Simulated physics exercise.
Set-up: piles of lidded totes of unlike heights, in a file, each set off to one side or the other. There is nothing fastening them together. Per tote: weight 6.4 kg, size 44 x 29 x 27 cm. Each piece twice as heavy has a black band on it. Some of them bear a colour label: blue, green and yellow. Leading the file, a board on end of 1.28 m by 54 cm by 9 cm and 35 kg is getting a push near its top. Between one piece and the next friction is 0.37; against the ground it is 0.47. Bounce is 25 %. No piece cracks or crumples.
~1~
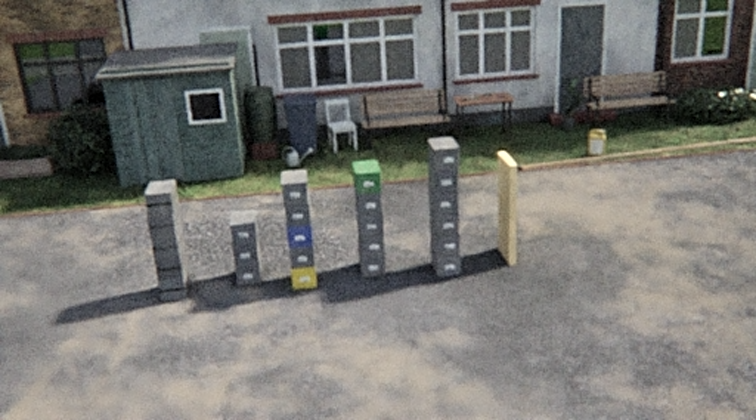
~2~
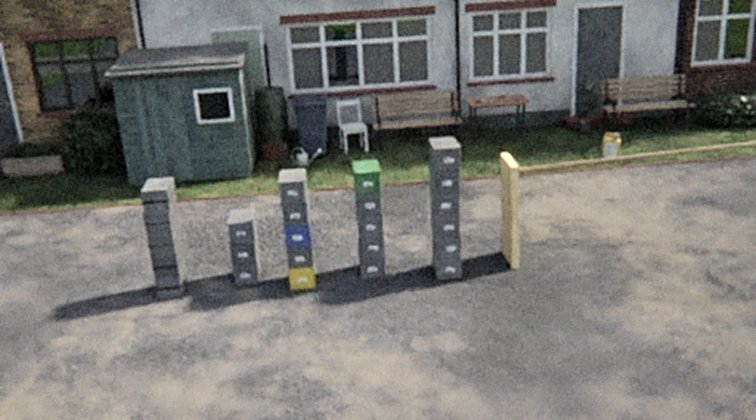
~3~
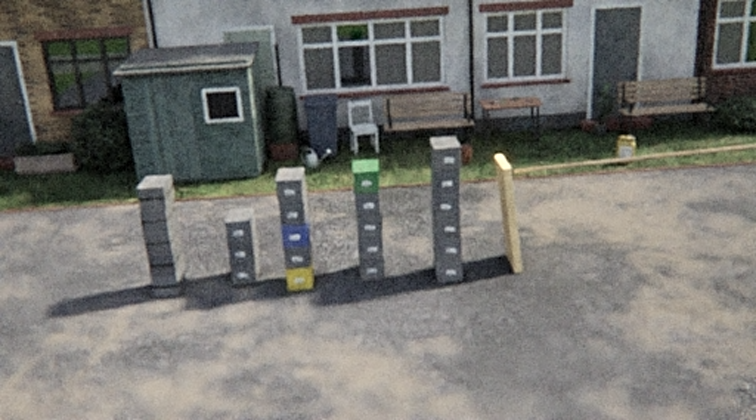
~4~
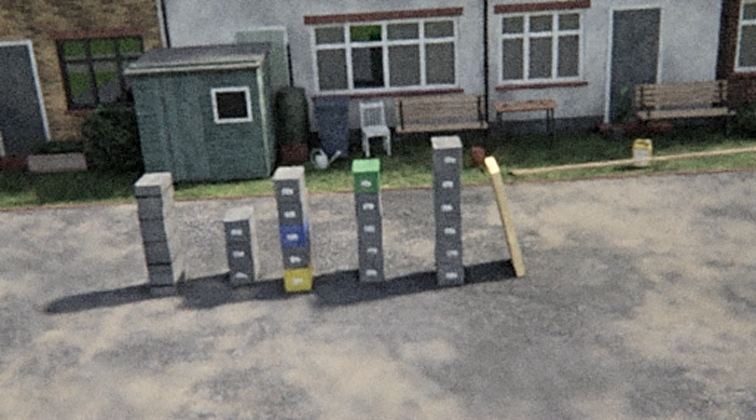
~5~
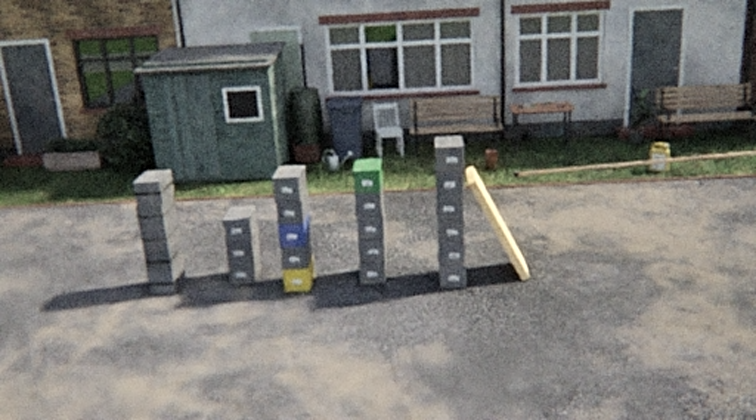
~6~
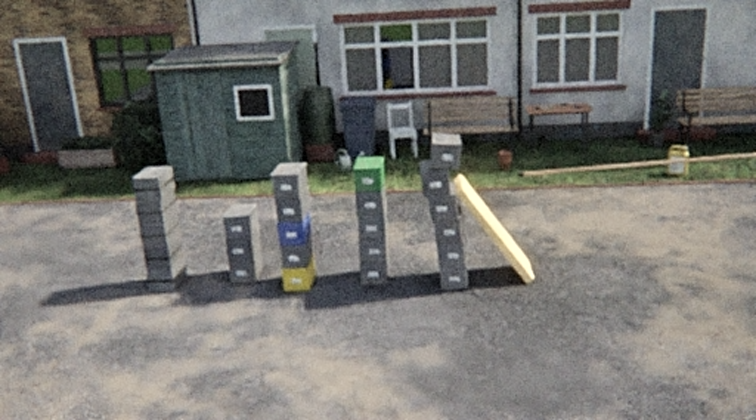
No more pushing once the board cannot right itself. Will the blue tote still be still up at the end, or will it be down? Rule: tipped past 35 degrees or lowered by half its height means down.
The blue tote loses its position.
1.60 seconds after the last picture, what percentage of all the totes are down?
By then 50 %.
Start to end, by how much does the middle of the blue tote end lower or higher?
45 centimetres lower, roughly.
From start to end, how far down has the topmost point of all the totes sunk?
The top ends up some 25 cm lower.
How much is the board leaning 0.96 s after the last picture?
I'd put it near 70°.
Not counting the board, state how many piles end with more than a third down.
Summing them, I get 4 in all.
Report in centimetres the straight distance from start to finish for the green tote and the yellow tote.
Distances: Green 190, yellow 30 (cm).
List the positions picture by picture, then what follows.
In the first frame (places mark the middle of the side facing us; the camera moves round a little), pole end (520, 169) 8 cm short, board 0° from upright; blue tote (300, 237); yellow tote (304, 279); green tote (369, 183); the rest undisturbed.
Pole end 16 mm in, board 1° from upright; blue tote (297, 237), in the second frame.
Pole end (512, 172) 11 cm in, board 6° from upright; blue tote (295, 237); the rest undisturbed, in the third frame.
Pole end (512, 174) 15 cm in, stopped, board 13° from upright; blue tote (293, 237); the rest undisturbed, in the fourth frame.
Pole end (517, 175) 15 cm in, stopped, board 26° from upright; blue tote (292, 236); the rest undisturbed, in the fifth frame.
Pole end (522, 175) 15 cm in, stopped, board 35° from upright; blue tote (291, 235); green tote (368, 181); yellow tote (296, 280); steepest lean 7°, the tote at (446, 157); 6 disturbed, none down, in the sixth frame.
Then, 0.46 s after the last picture, board 56° from upright; 1 of the 24 totes down; blue tote unmoved; green tote shifted 12 cm.
Then, 0.96 s after the last picture, board 71° from upright; 6 of the 24 totes down; blue tote unmoved; green tote leaning 23°, 9 cm lower.
Then, 1.60 s after the last picture, board 72° from upright; 12 of the 24 totes down; blue tote leaning 33°; green tote leaning 48°, 55 cm lower.
Then, 2.16 s after the last picture, board 72° from upright; 19 of the 24 totes down; blue tote on its side; green tote on its side.
At rest, board 72° from upright; 19 of the 24 totes down; blue tote on its side; green tote on its side; yellow tote on its side. As the last picture would show them, middles, blue tote near (218, 278), green tote near (269, 244).
